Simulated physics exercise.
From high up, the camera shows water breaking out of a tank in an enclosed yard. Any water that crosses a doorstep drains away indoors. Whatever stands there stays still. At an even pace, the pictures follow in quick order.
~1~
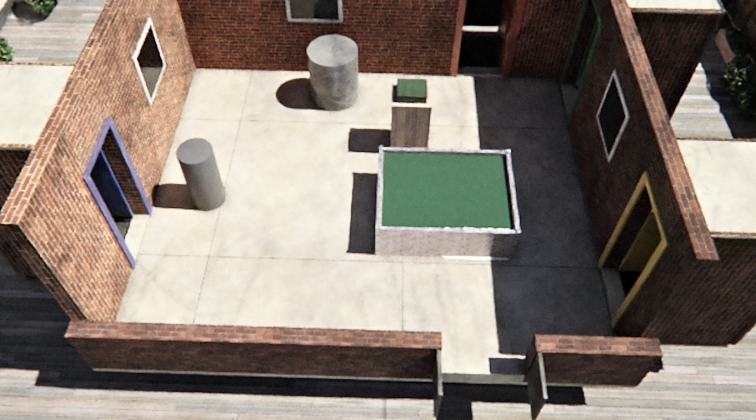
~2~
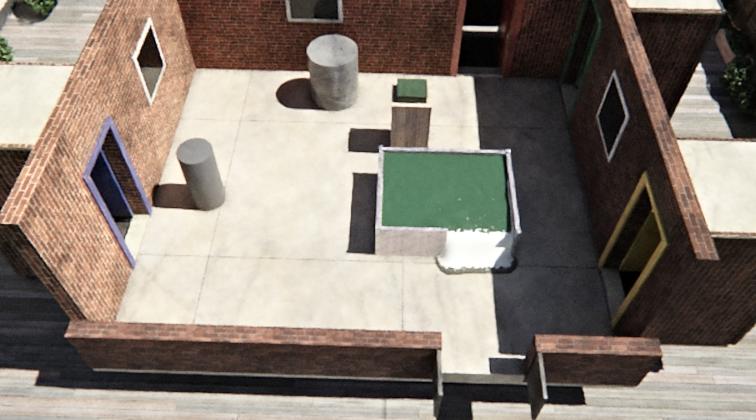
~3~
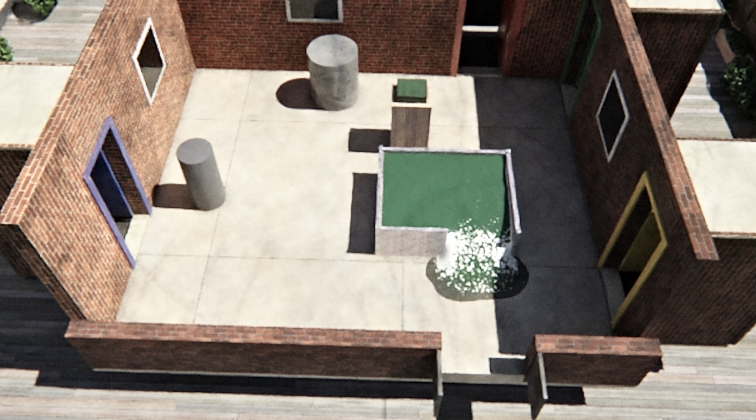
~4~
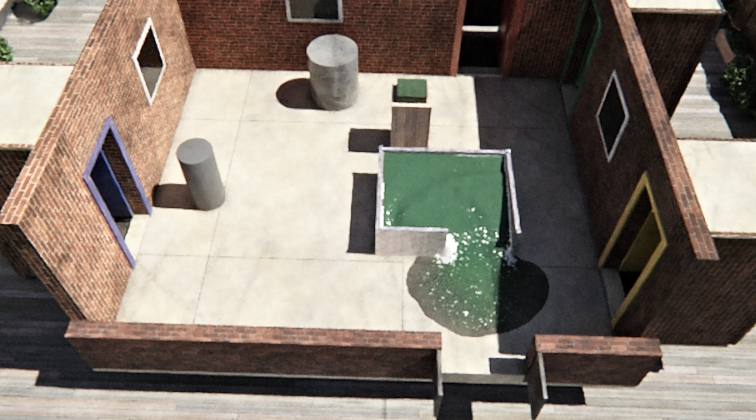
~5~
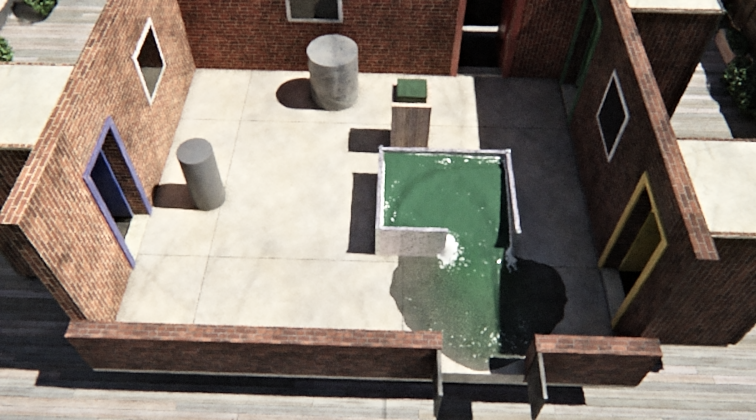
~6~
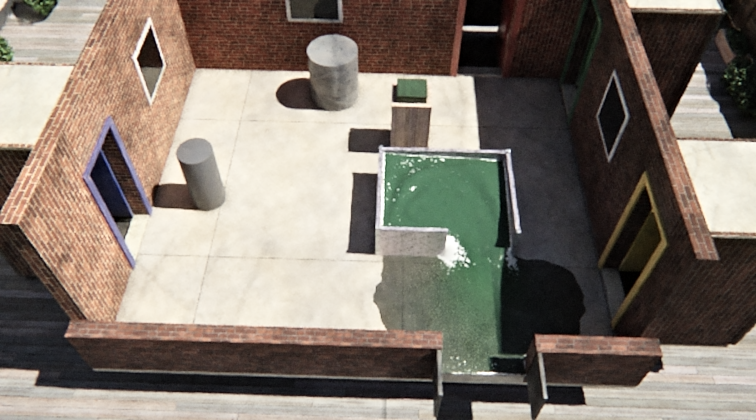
Green water bursting from the front of a tank in a brick-walled yard, foaming and spreading across the pale floor toward the viewer.
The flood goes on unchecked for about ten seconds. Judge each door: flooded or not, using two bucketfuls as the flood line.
The yellow door is flooded. The green door is not flooded. The red door is not flooded. The blue door is not flooded.
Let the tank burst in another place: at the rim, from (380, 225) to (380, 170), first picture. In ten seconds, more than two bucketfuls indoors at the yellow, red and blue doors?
Note - yellow door comes in lower; red door comes in lower; blue door breaks the threshold.
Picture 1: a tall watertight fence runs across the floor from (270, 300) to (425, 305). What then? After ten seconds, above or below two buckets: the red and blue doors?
So: Red falls below the mark; blue falls below the mark.
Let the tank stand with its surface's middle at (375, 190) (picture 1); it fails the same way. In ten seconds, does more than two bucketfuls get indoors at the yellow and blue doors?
Briefly, yellow door ends up below while blue door ends up above.
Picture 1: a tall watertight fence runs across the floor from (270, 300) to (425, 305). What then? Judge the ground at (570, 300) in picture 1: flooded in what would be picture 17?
Looks like that place is swamped.
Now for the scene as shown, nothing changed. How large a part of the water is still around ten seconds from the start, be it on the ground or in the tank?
Estimate: Close to 48 %.
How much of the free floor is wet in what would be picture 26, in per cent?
Estimated share: Around 35 %.
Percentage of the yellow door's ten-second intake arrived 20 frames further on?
Around 50 in a hundred.
A moment on, water covers 15 % of the floor; the yellow door wet at the sill, nothing in, the green door not reached, the red door not reached, the blue door not reached.
Next, water covers 20 % of the floor; the yellow door under two buckets in, the green door not reached, the red door not reached, the blue door not reached.
Then, water covers 35 % of the floor; the yellow door over two buckets in, the green door not reached, the red door not reached, the blue door not reached.
Later, water covers 40 % of the floor; the yellow door over two buckets in, the green door wet at the sill, nothing in, the red door under two buckets in, the blue door wet at the sill, nothing in.
In the end, water covers 55 % of the floor; the yellow door over two buckets in, the green door wet at the sill, nothing in, the red door under two buckets in, the blue door wet at the sill, nothing in.
